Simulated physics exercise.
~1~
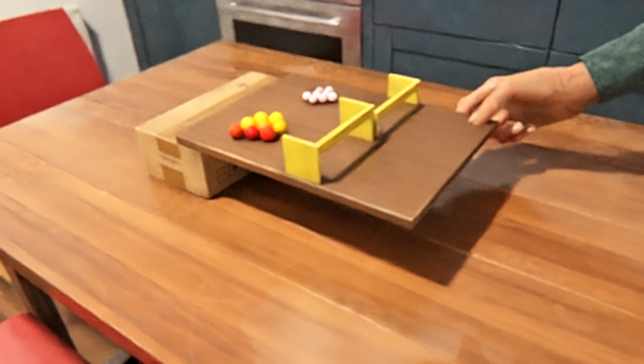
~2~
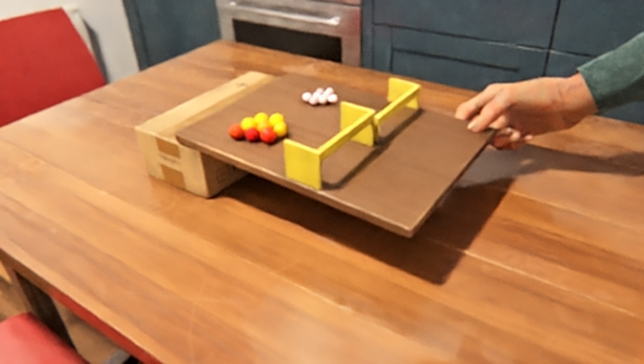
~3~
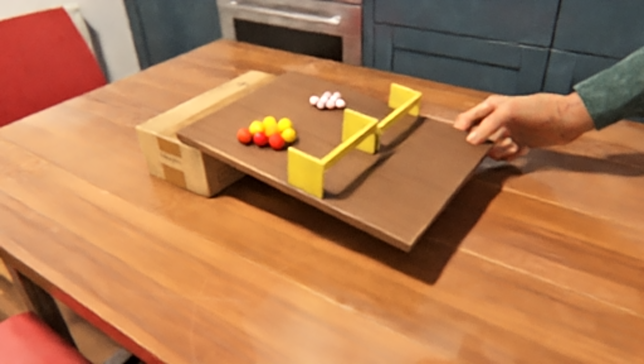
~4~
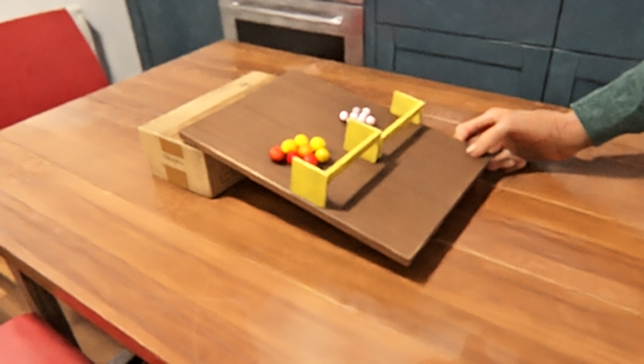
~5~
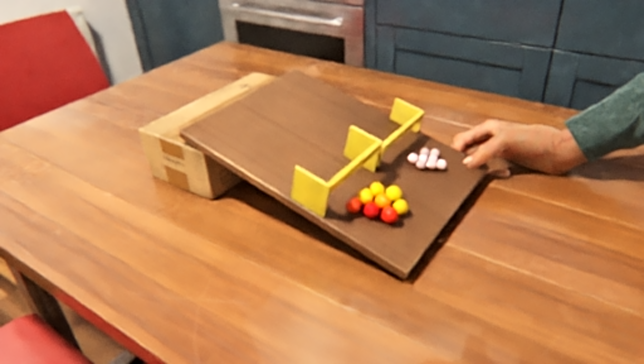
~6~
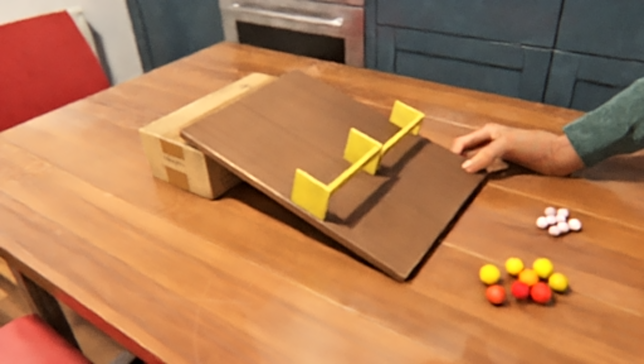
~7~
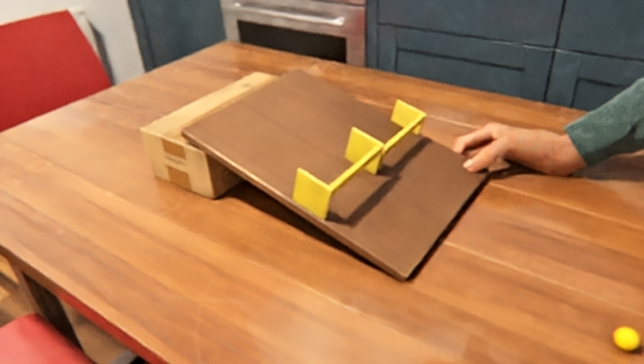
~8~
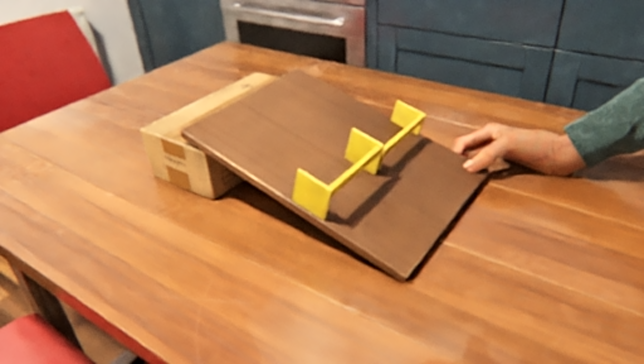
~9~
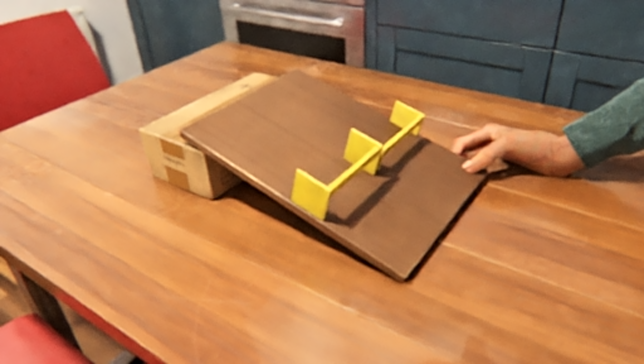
A brown board propped on a block tilts as a hand lowers its right end to the wooden table, and red and yellow balls and a cluster of small whitish pieces slide down, pass under the yellow bars, and cross the table out of view, leaving the board resting at a slope.
